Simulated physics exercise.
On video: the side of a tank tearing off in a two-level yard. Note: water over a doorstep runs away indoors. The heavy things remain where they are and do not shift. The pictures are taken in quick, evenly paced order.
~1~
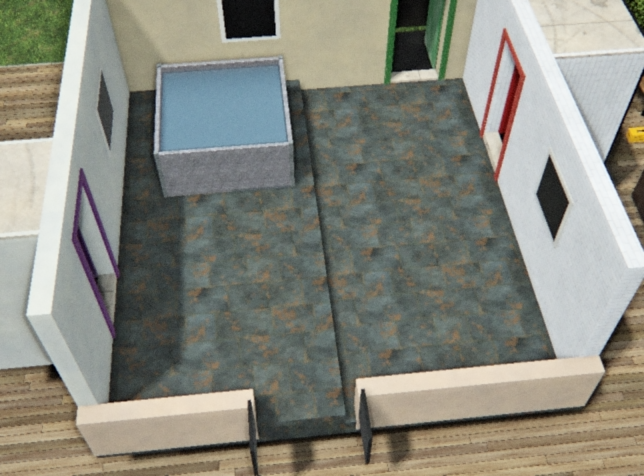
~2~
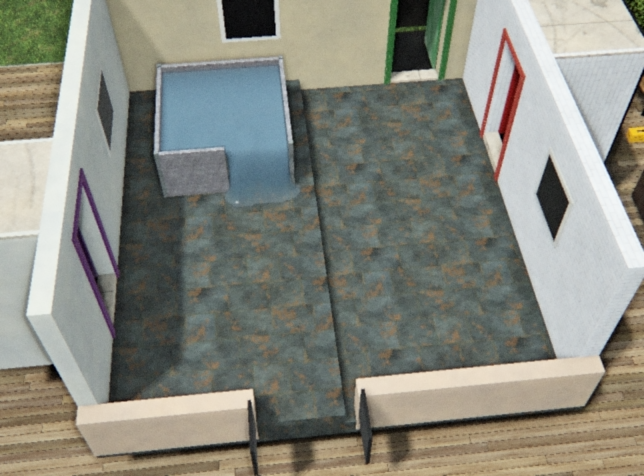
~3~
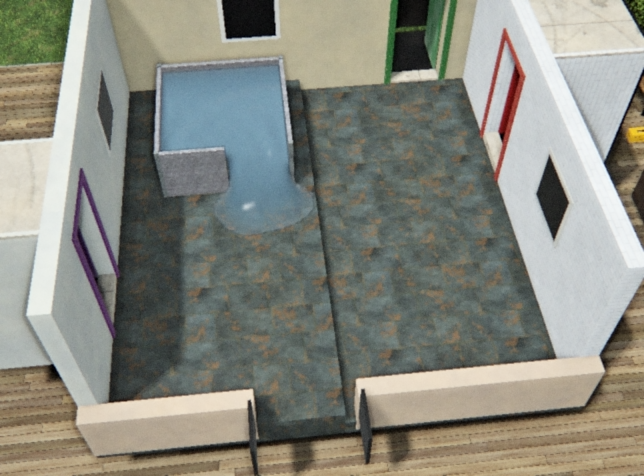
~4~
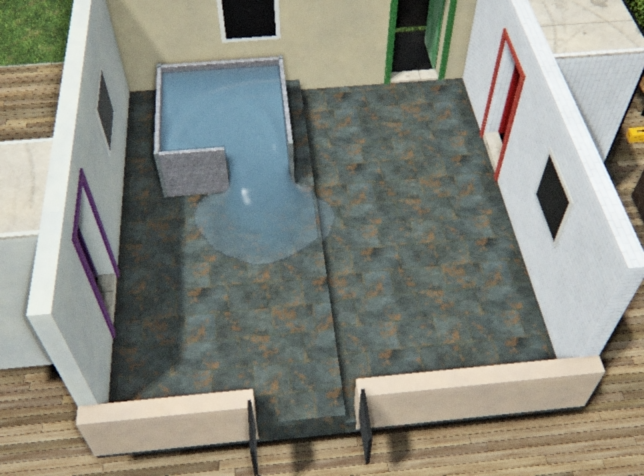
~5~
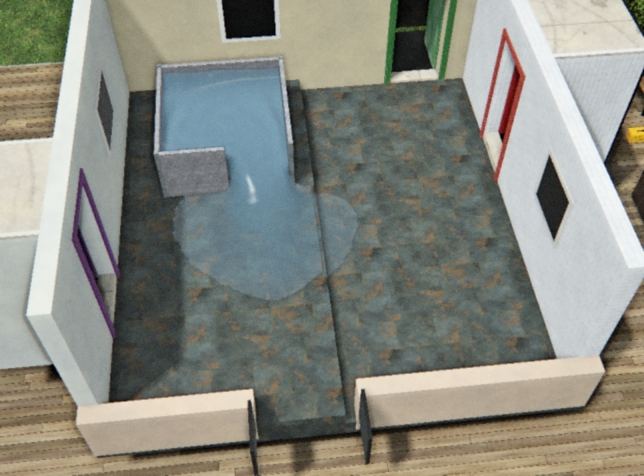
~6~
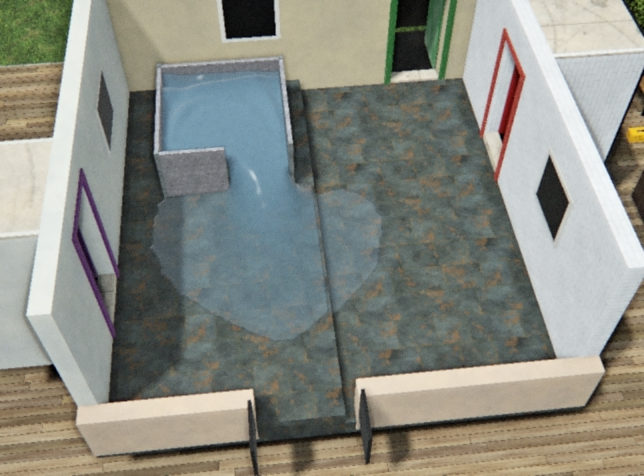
Water pours from a gap in the tank's front side and spreads across the walled yard.
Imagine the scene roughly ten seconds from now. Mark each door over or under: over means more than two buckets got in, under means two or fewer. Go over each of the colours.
Red door - under, green door - over, purple door - under.
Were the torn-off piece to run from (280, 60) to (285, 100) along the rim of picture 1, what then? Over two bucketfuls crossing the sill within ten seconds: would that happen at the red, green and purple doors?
Here's how it goes: The red door overshoots, the green door overshoots, the purple door comes in low.
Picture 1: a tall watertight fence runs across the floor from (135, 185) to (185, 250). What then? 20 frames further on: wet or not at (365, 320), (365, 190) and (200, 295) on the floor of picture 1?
Taking them in order, I'd say soaked, parched and soaked.
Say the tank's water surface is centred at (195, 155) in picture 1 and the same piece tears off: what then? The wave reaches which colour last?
Answer: The green one.
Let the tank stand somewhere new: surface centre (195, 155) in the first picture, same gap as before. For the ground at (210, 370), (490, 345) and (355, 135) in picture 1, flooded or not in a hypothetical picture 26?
Soaked, soaked, bone-dry.
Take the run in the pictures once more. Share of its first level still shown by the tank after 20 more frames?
Near 38 in a hundred.
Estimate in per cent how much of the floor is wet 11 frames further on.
Near 55 in a hundred.
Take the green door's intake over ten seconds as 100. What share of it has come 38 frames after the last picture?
Close to 0 percent.
A moment on, water covers 45 % of the floor; the red door not reached, the green door not reached, the purple door wet at the sill, nothing in.
Next, water covers 55 % of the floor; the red door not reached, the green door not reached, the purple door wet at the sill, nothing in.
Then, water covers 55 % of the floor; the red door not reached, the green door not reached, the purple door wet at the sill, nothing in.
Later, water covers 90 % of the floor; the red door wet at the sill, nothing in, the green door wet at the sill, nothing in, the purple door wet at the sill, nothing in.
In the end, water covers 95 % of the floor; the red door wet at the sill, nothing in, the green door over two buckets in, the purple door wet at the sill, nothing in.
